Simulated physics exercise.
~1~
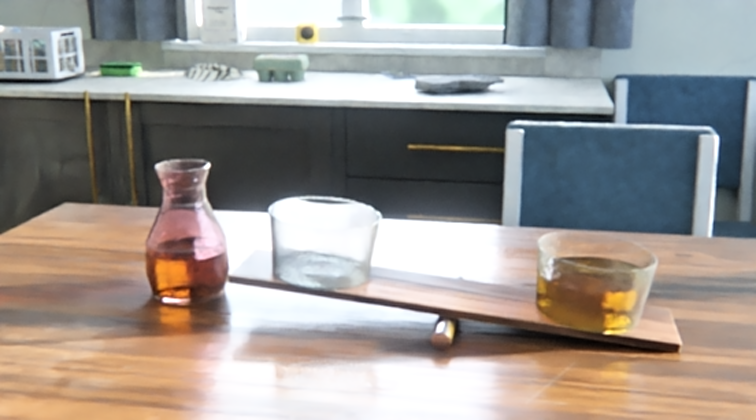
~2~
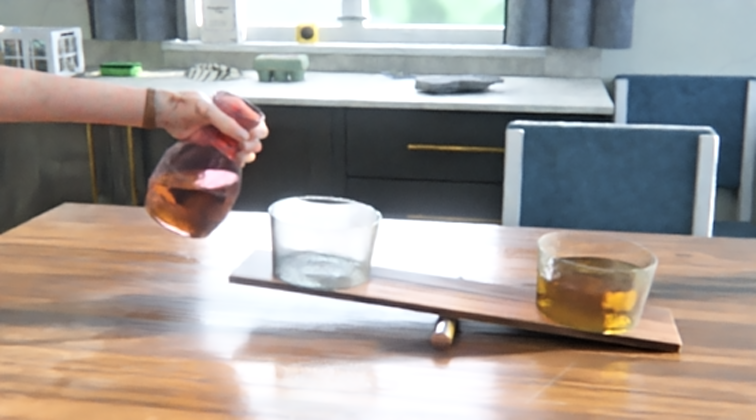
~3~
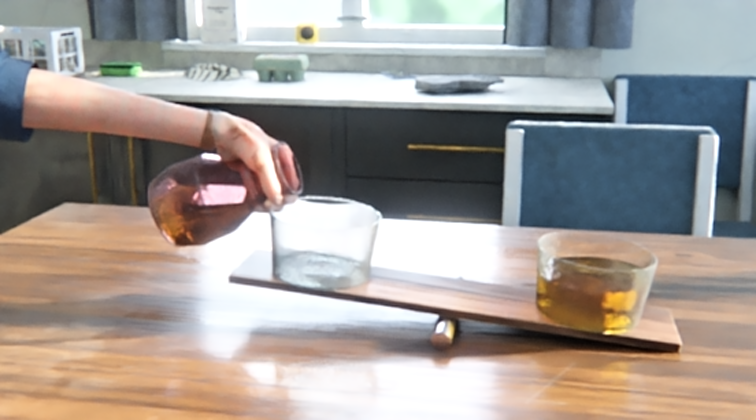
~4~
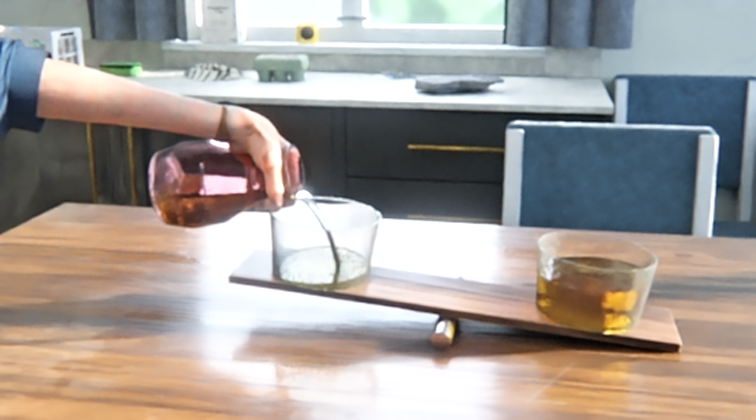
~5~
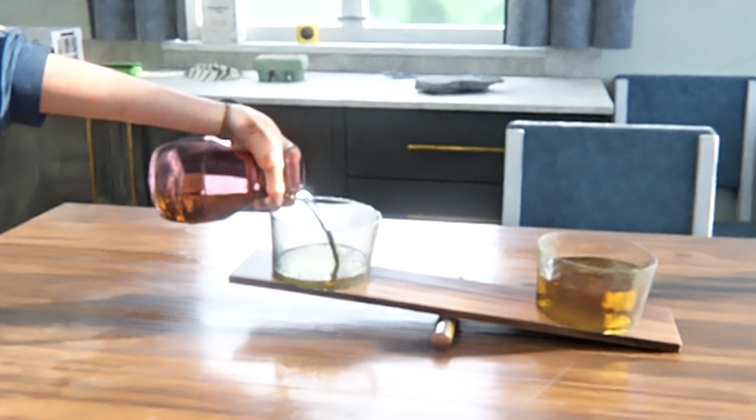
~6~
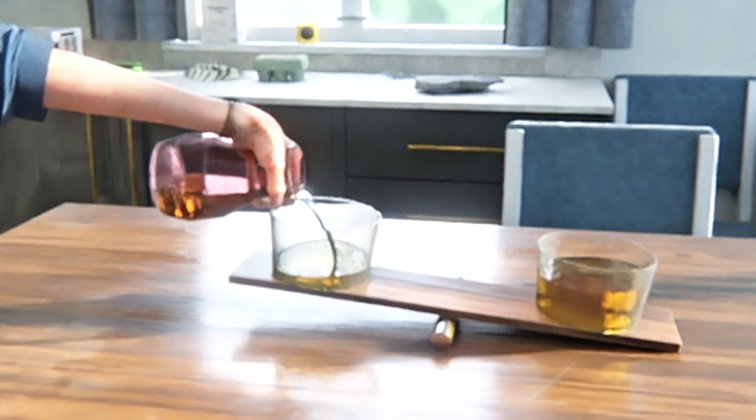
A hand lifted a carafe from a wooden table, leaned it over the raised, empty left tub on a tilted plank and poured in a thin stream of juice, while the fuller right tub stayed low.
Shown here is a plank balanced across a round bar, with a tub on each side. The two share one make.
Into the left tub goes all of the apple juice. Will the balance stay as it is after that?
Yes: Oh, it's not going anywhere.
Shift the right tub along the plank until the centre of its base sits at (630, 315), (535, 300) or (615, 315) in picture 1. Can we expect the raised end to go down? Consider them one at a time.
Taking each in turn: It stays where it is, then it turns over, then it stays where it is.
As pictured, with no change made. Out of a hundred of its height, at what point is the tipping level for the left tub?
It sits at close to 60 in a hundred.
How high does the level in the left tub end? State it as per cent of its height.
Roughly 50 per cent of the height.
Next, the left tub is about a third full; the plank leans as before.
After that, the left tub is about half full; the plank leans as before.
Finally, the left tub is about half full; the plank leans as before.
